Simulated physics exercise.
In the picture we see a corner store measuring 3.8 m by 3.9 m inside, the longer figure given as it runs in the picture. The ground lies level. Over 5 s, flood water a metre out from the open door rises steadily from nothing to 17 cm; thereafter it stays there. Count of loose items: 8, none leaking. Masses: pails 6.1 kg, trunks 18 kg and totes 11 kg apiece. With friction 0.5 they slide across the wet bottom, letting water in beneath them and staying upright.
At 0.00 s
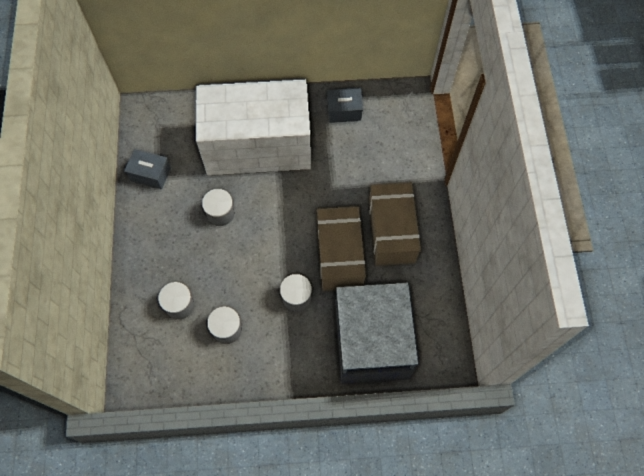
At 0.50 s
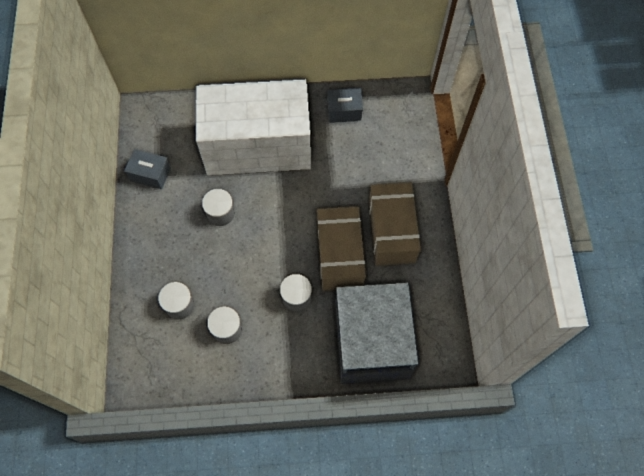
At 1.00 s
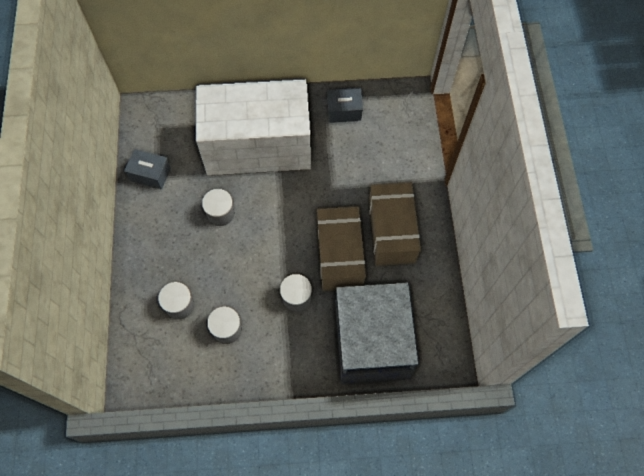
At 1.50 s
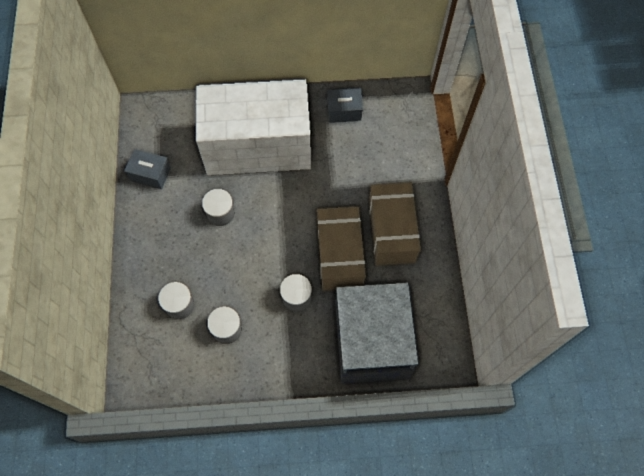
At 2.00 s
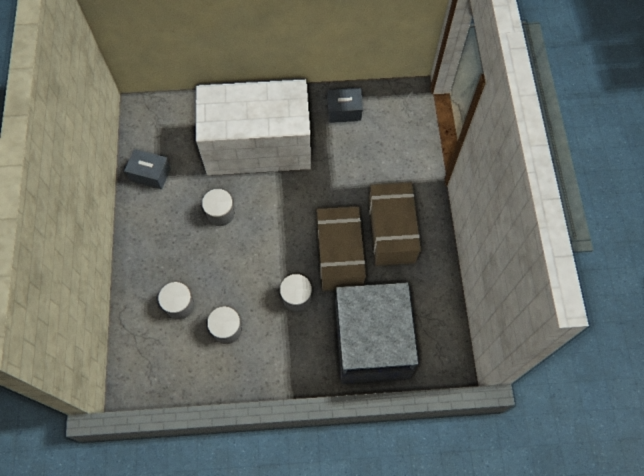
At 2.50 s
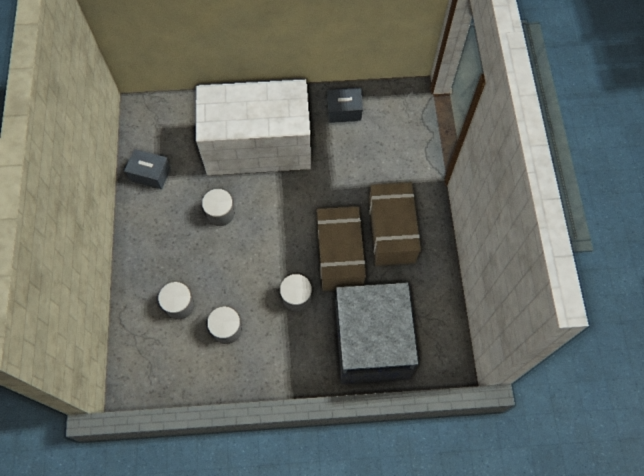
Hardly anything moved in the roofless store, where white drums, brown trunks and pale blocks stayed put on the gray floor while the ground outside turned bluer and the doorway at right slowly changed color.
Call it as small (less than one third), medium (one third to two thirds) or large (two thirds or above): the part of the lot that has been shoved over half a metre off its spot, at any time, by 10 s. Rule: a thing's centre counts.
Small.
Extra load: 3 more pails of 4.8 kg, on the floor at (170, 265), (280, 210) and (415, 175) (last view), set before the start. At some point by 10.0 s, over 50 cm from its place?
Well, it goes below, above, above.
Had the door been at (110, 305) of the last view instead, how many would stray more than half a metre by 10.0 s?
Result: 4.
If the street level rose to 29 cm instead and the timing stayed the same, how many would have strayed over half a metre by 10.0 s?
7.
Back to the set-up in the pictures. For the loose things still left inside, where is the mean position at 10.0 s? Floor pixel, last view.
Roughly at (244, 239).
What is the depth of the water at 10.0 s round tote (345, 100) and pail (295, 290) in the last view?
Close to 7 and 2 centimetres.
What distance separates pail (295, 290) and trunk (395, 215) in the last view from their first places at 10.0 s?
0 cm and 10 cm respectively.
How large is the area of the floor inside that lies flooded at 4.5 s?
About 2.5 m2 is covered.
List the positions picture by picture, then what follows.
A pail at (217, 202) rests on the ground; a trunk at (395, 217), on the bottom; water covers 0.0 m2; 0 of 8 have shifted, in the first frame.
A pail at (217, 202) rests on the ground; a trunk at (395, 217) rests on the ground; 0.0 m2 under water; 0 of 8 have shifted, in the second frame.
A pail at (217, 202) rests on the ground; a trunk at (395, 217), on the bottom; water covers 0.0 m2; 0 of 8 have shifted, in the third frame.
A pail at (217, 202) rests on the ground; a trunk at (395, 217) rests on the ground; 0.0 m2 under water; 0 of 8 have shifted, in the fourth frame.
A pail at (217, 202), on the bottom; a trunk at (395, 217) rests on the ground; 0.0 m2 under water; 0 of 8 have shifted, in the fifth frame.
A pail at (217, 202), on the bottom; a trunk at (395, 217) rests on the ground; water covers 0.1 m2; 0 of 8 have shifted, in the sixth frame.
After 3.5 s 0 of 8 are over 50 cm from their spots; 0 afloat.
After 4.5 s 0 of 8 are over 50 cm from their spots; 0 afloat.
After 7.0 s 0 of 8 are over 50 cm from their spots; 1 afloat.
After 10.0 s 1 of 8 are over 50 cm from their spots, and 1 have been at some point; 0 afloat.
